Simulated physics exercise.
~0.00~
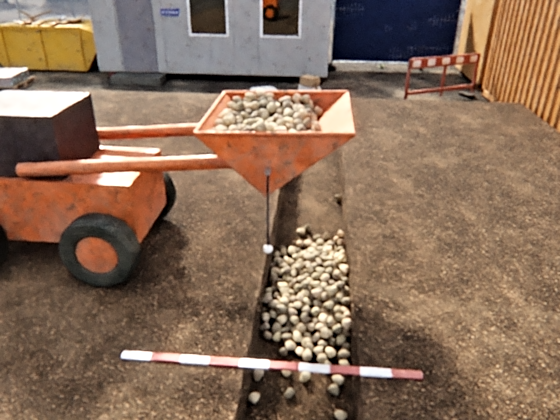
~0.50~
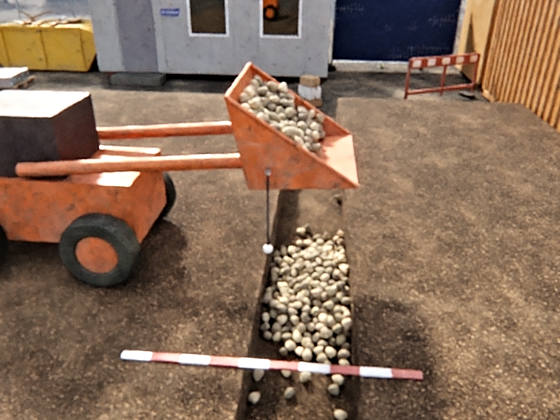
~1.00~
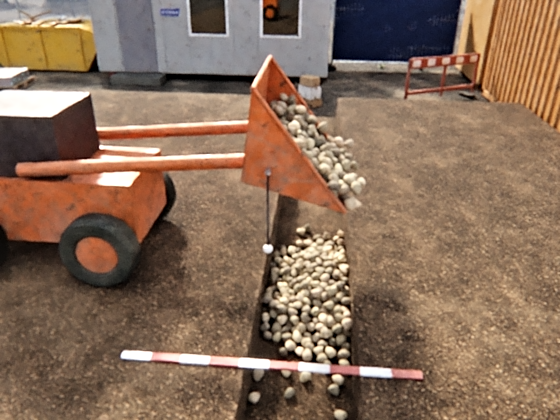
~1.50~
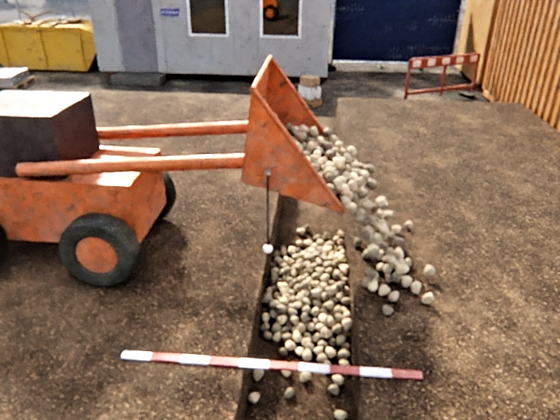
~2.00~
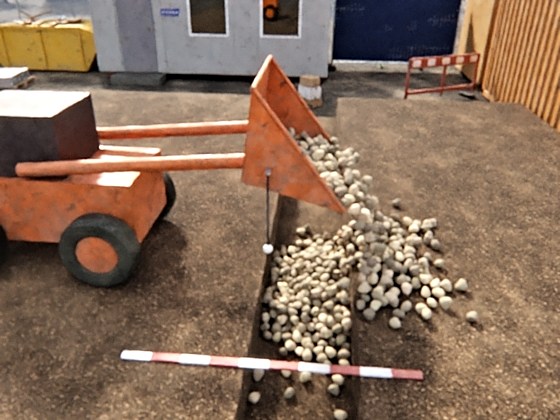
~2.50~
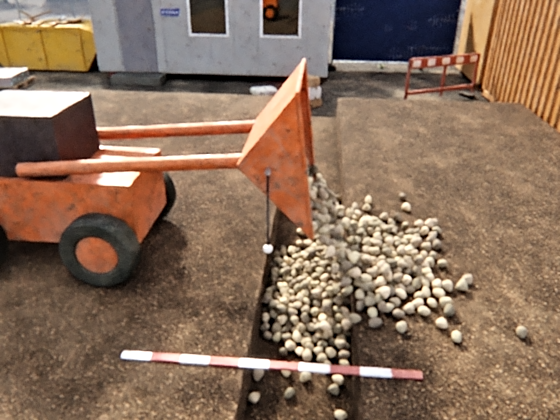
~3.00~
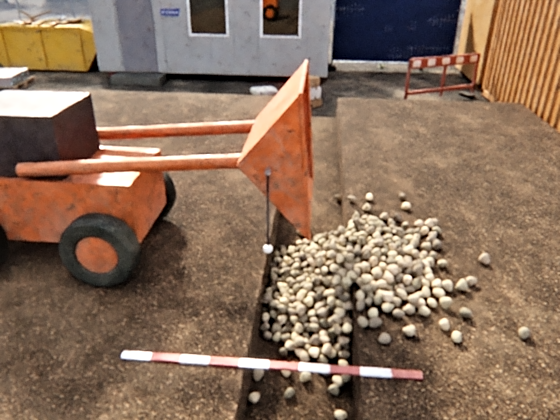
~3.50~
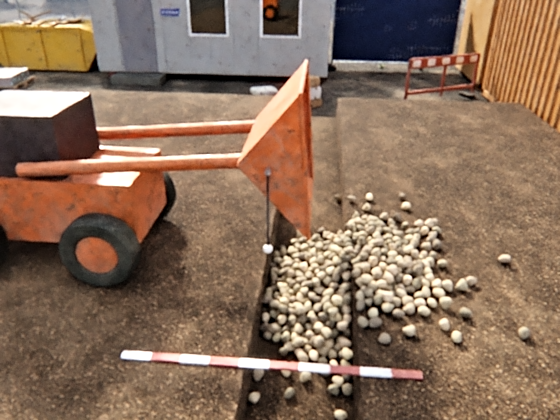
At first, an orange loader on the left holds a bucket heaped with rounded cobbles over a narrow trench, where a similar pile already lies behind a red and white striped pole. The bucket tips forward to the right, and the stones slide toward its lower lip. It pauses while cobbles pour out, many of them landing on the ground beyond the trench's right edge. Then the bucket tips further, nearly upright, and empties the rest. A few stones roll away to the right. Finally everything rests, with cobbles heaped in the trench and spread across the ground beside it.
